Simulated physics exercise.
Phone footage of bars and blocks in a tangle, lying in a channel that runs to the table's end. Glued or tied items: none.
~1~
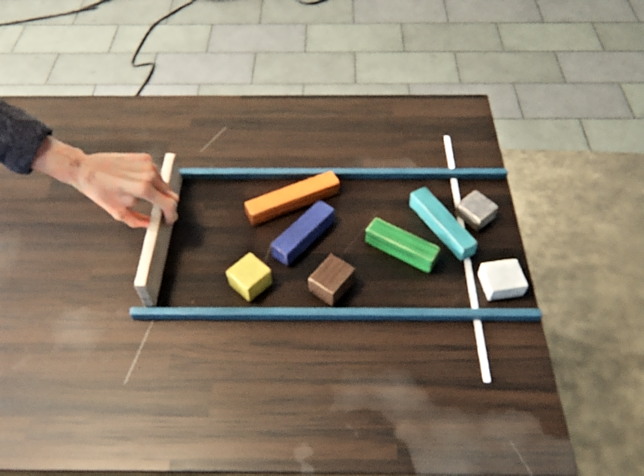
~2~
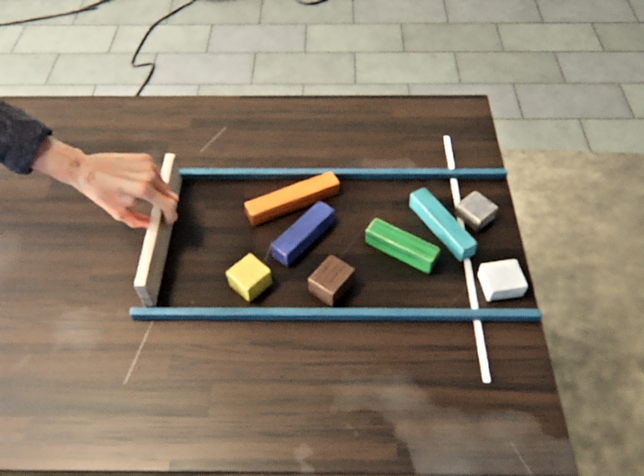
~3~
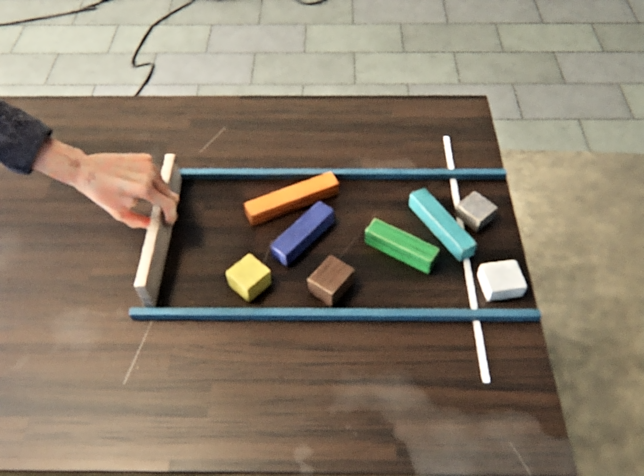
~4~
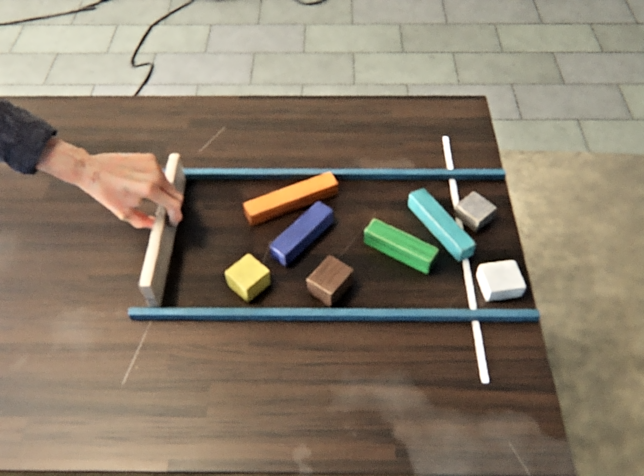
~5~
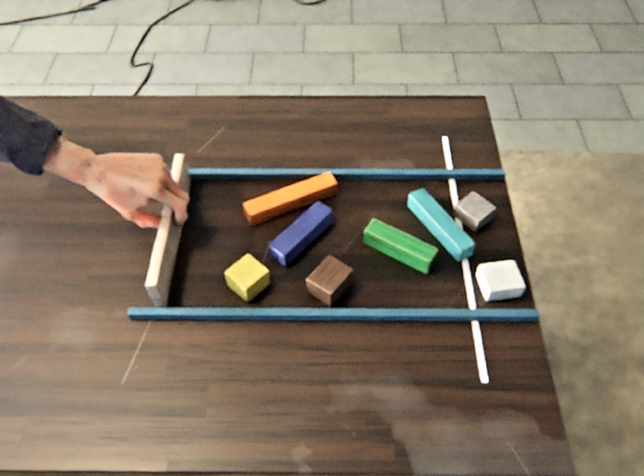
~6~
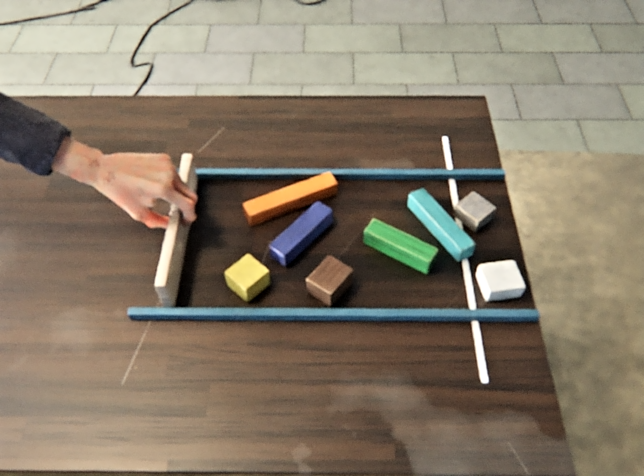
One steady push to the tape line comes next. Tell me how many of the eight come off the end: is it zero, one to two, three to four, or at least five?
Lost: Three or four.
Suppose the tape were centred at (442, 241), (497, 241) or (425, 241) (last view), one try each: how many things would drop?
Those tries give 2, 7 and 1.
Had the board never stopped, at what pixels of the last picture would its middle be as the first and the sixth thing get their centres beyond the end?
Pixels in order: Roughly (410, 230), roughly (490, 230).
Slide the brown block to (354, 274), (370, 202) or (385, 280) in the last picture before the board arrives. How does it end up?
The brown block does not fall; comes down; stays on.
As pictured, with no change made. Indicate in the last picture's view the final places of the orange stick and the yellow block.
The orange stick ends at (497, 191) and the yellow block at (485, 274).
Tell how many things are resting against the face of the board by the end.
That makes 3.
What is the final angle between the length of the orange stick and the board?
It works out to near 50°.
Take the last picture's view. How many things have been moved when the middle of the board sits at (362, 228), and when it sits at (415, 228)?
At the first spot the count is 6, and at the second it is 8.
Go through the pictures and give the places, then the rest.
In the first picture, white block (502, 280); grey block (476, 211); turquoise bar (442, 223); board (161, 227); tape (464, 240).
In the second picture, grey block (476, 211); brown block (332, 281).
In the third picture, turquoise bar (441, 224); board (161, 227).
In the fourth picture, white block (501, 281); orange stick (292, 199).
In the fifth picture, grey block (474, 212); green stick (400, 246).
In the sixth picture, white block (500, 281); grey block (474, 212); turquoise bar (440, 224); board (179, 227); tape (462, 241).
A little later, none off yet; white block at rest near (500, 281); grey block at rest near (474, 212); turquoise bar at rest near (440, 224).
Next, none off yet; white block tilted a little near (544, 286); grey block shifted about its own width near (508, 212); turquoise bar shifted about its own width near (496, 231).
When it is over, the number that fall off is three or four; down, green stick, turquoise bar, grey block and white block.
